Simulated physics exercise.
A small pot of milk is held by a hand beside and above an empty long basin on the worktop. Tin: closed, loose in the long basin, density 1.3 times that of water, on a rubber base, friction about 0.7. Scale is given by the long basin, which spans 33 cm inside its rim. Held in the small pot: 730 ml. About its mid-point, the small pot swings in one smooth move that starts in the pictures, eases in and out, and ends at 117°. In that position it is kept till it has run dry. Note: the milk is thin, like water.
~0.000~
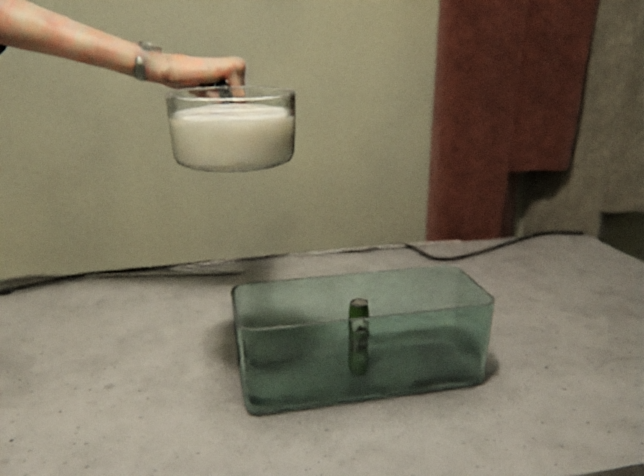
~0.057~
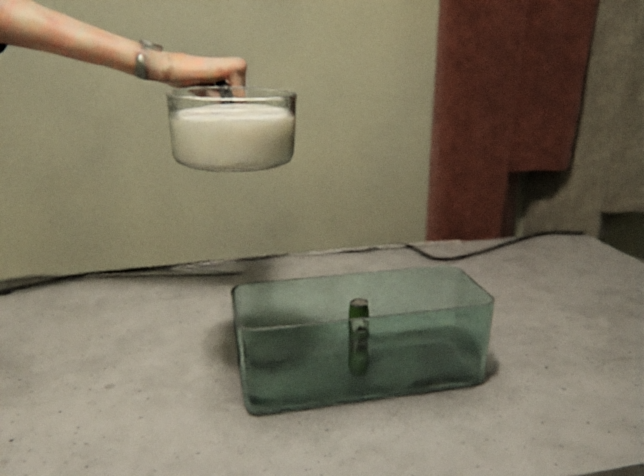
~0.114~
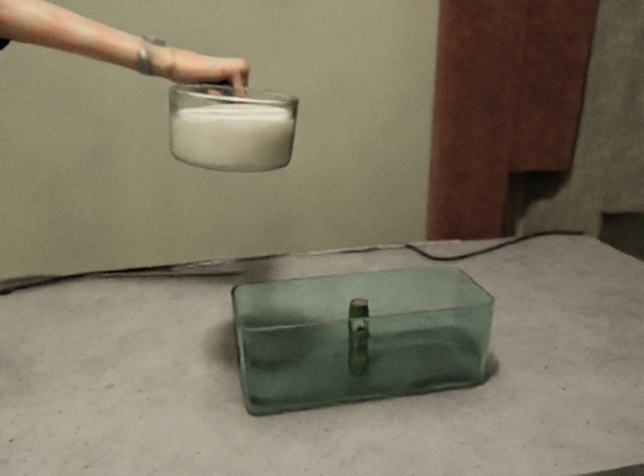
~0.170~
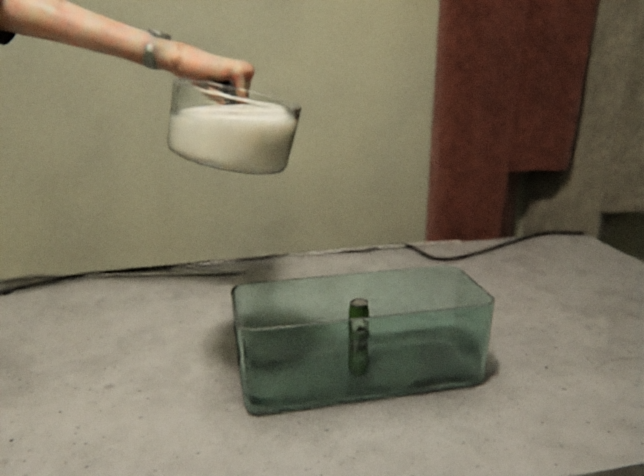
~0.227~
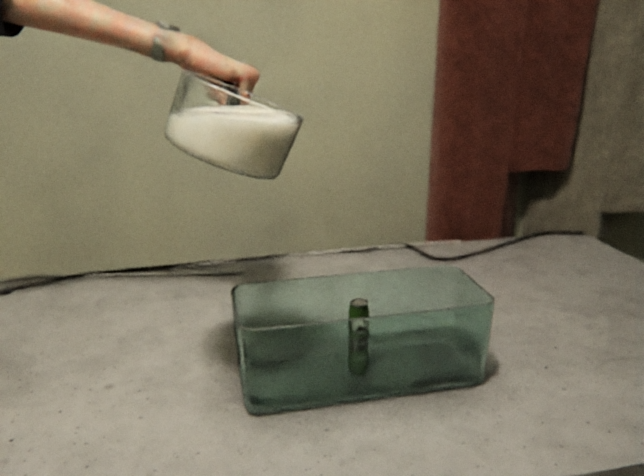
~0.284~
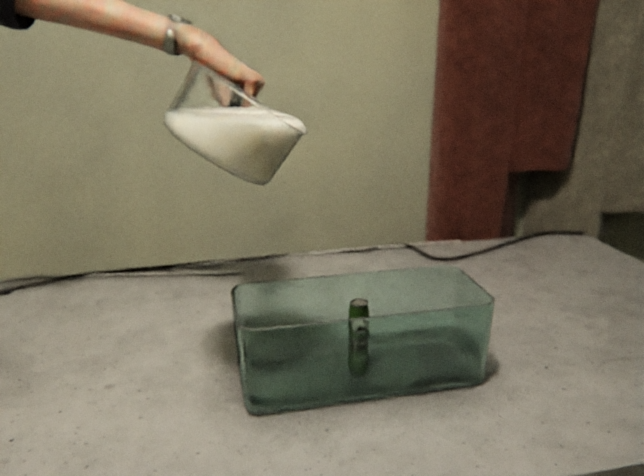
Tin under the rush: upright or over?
It gets tipped over.
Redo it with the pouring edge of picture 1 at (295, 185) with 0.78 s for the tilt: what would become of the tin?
Then the tin comes down.
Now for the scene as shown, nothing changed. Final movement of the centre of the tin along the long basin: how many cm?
8.0 cm.
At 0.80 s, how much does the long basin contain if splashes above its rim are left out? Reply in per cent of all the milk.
My estimate is about 86 percent.
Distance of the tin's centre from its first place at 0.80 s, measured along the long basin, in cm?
Close to 1 cm.
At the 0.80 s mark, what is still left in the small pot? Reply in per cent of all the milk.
Roughly 2 percent remains.
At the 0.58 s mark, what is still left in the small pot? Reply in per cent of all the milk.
Roughly 24 per cent.
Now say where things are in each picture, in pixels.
In the first frame, it leans 0°; its right rim is at (293, 93); the milk meets the walls at (172, 114) and (291, 110); the long basin's rim runs from (235, 308) to (475, 284); the tin's top is at (359, 305).
In the second frame, it leans 2°; its right rim is at (294, 95); the milk meets the walls at (171, 114) and (291, 110).
In the third frame, it leans 6°; its right rim is at (296, 100); the milk meets the walls at (172, 113) and (292, 112).
In the fourth frame, it leans 13°; its right rim is at (299, 108); the milk meets the walls at (174, 113) and (294, 113).
In the fifth frame, it leans 23°; its right rim is at (300, 119); the milk meets the walls at (172, 113) and (298, 116).
In the sixth frame, it leans 34°; its right rim is at (300, 132); the milk meets the walls at (167, 112) and (295, 121); 2 per cent is over the edge.
After 0.58 s the tilt is 100° and 24 per cent is still to pour; the tin stands where it began.
After 0.80 s the tilt is 117° and 2 per cent is still to pour; the tin stands 1 cm from where it began.
After 1.03 s the tilt is 117° and 0 per cent is still to pour; the tin leans 49°.
After 1.28 s the tilt is 117° and 0 per cent is still to pour; the tin lies on its side.
In the end the tin lies on its side.
